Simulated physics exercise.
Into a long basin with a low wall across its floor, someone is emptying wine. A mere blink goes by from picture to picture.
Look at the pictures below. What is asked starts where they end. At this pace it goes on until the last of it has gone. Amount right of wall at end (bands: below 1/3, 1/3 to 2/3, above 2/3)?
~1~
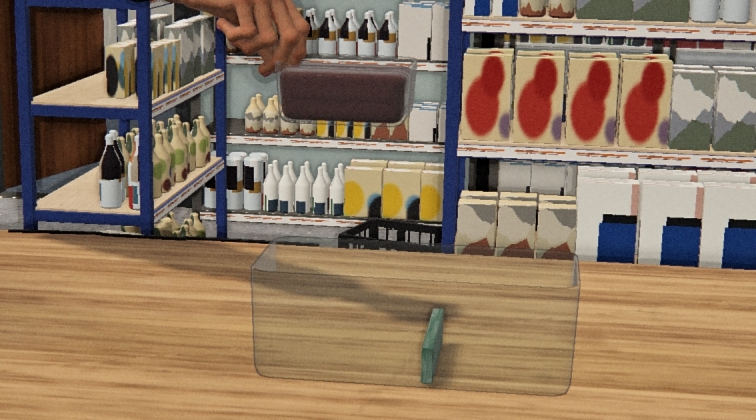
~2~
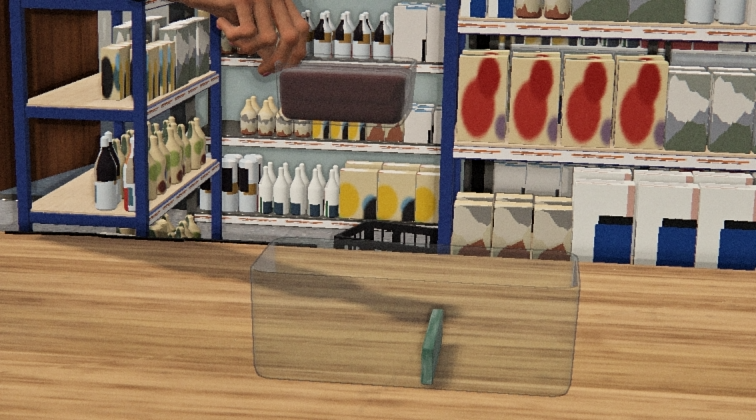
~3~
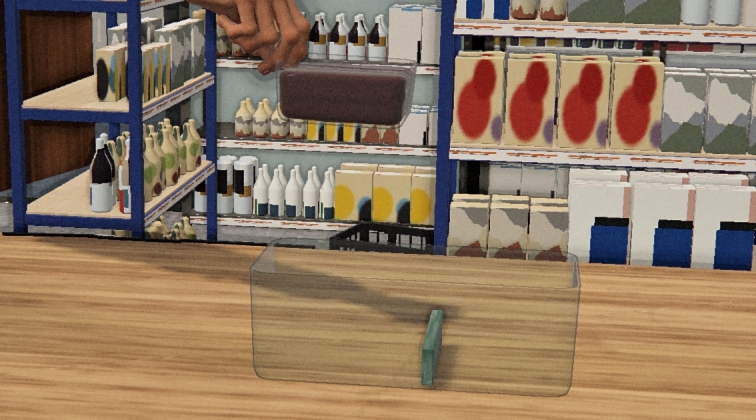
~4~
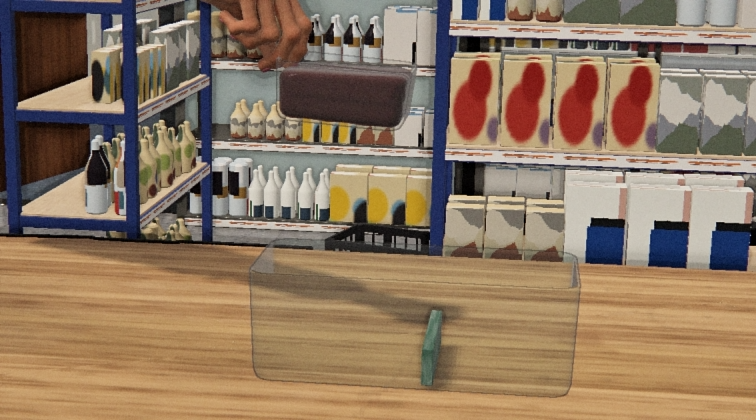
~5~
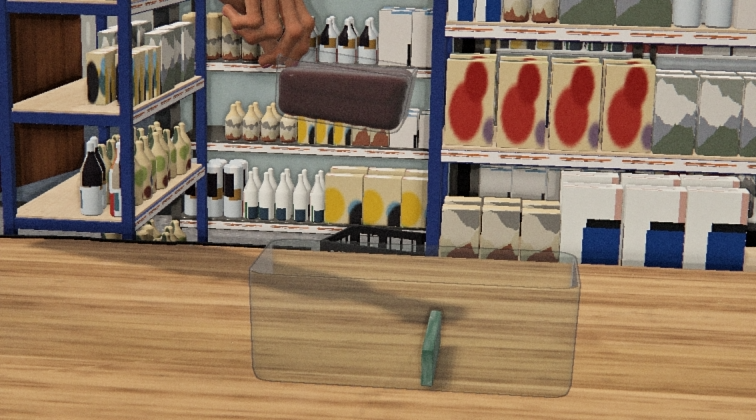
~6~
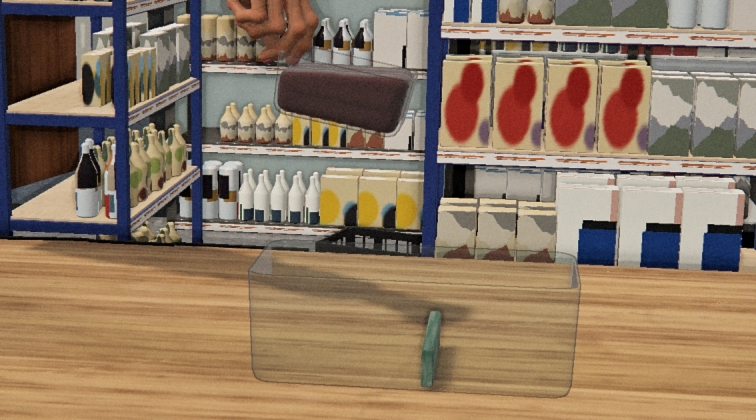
Above 2/3.
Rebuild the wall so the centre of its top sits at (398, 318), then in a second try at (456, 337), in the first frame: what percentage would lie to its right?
Try 1: Some 90 %; try 2: 65 %.
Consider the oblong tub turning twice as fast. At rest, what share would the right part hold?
About 70 %.
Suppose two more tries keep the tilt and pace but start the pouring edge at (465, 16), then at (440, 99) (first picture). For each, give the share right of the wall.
First try: Near 75 percent; second try: Near 85 percent.
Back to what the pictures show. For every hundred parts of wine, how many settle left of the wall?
Roughly 20 in a hundred.
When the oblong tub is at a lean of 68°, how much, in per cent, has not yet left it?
Near 30 in a hundred still remains.
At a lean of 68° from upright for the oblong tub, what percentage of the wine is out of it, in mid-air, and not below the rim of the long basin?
Share out of both vessels: Approx. 45 %.
A moment on, the oblong tub is tipped part way and 30 per cent is still to pour, 1 is left of the wall and 25 right of it.
Next, the oblong tub is tipped right over and 3 per cent is still to pour, 14 is left of the wall and 75 right of it.
Then the oblong tub is tipped right over and 0 per cent is still to pour, 22 is left of the wall and 76 right of it.
Later the oblong tub is tipped right over and 0 per cent is still to pour, 22 is left of the wall and 76 right of it.
In the end 22 per cent lies left of the wall, 76 right of it and 2 outside.
